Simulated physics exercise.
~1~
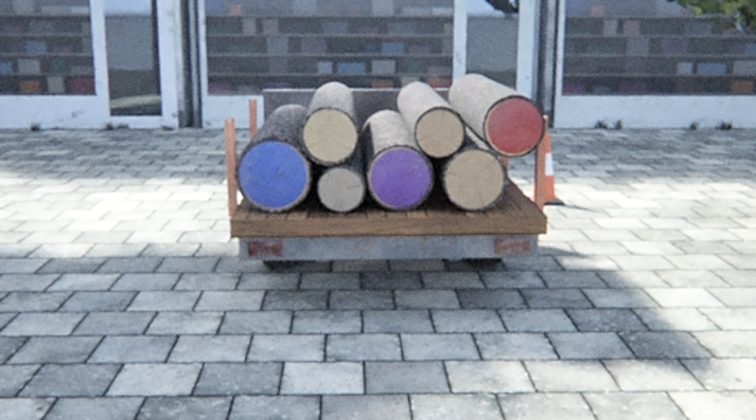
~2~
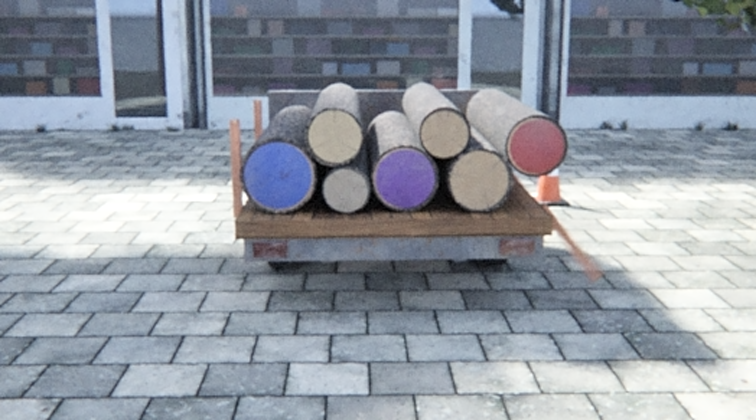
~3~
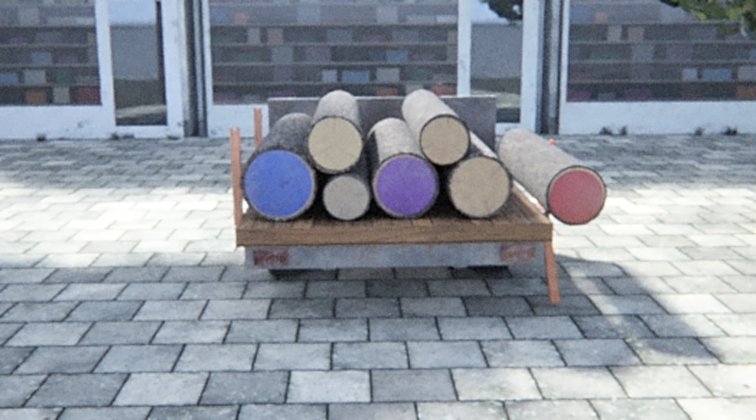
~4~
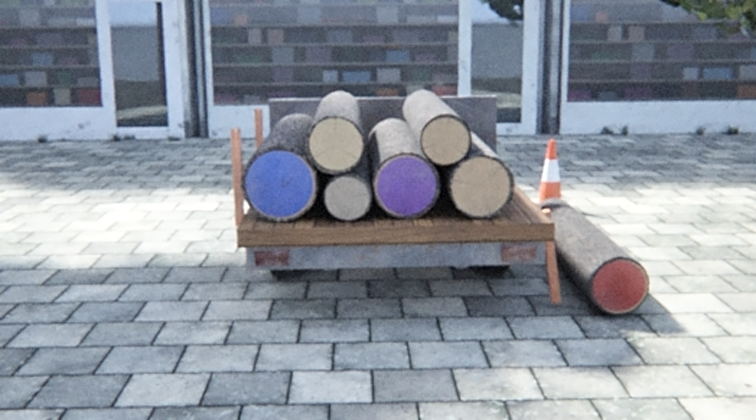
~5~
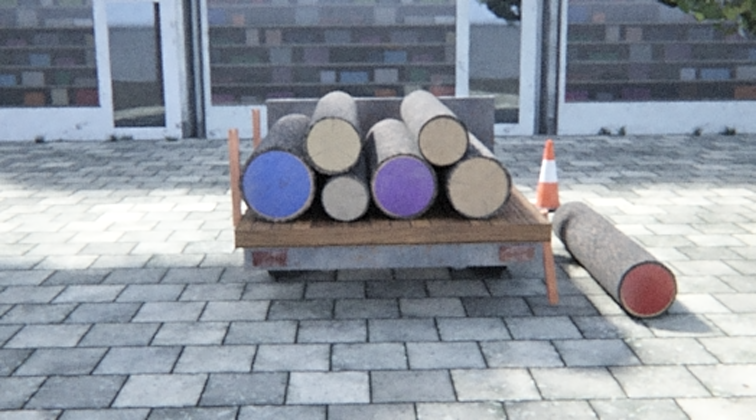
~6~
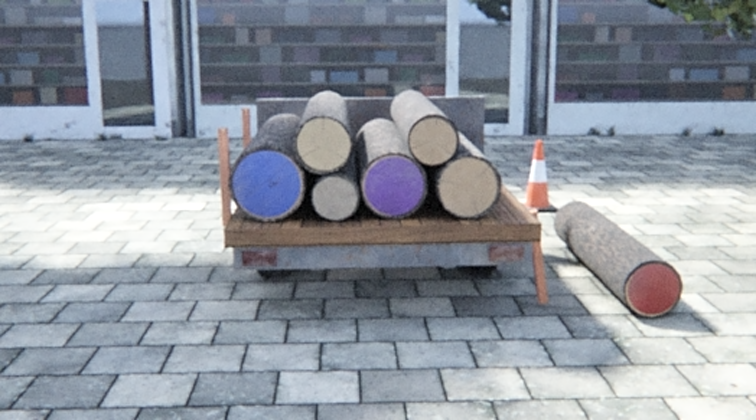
The red-ended log on top of a stacked trailer slid off the right side as the posts there swung down, dropped onto the paving and rolled a little further right, coming to rest near a traffic cone while the other logs stayed on the deck.
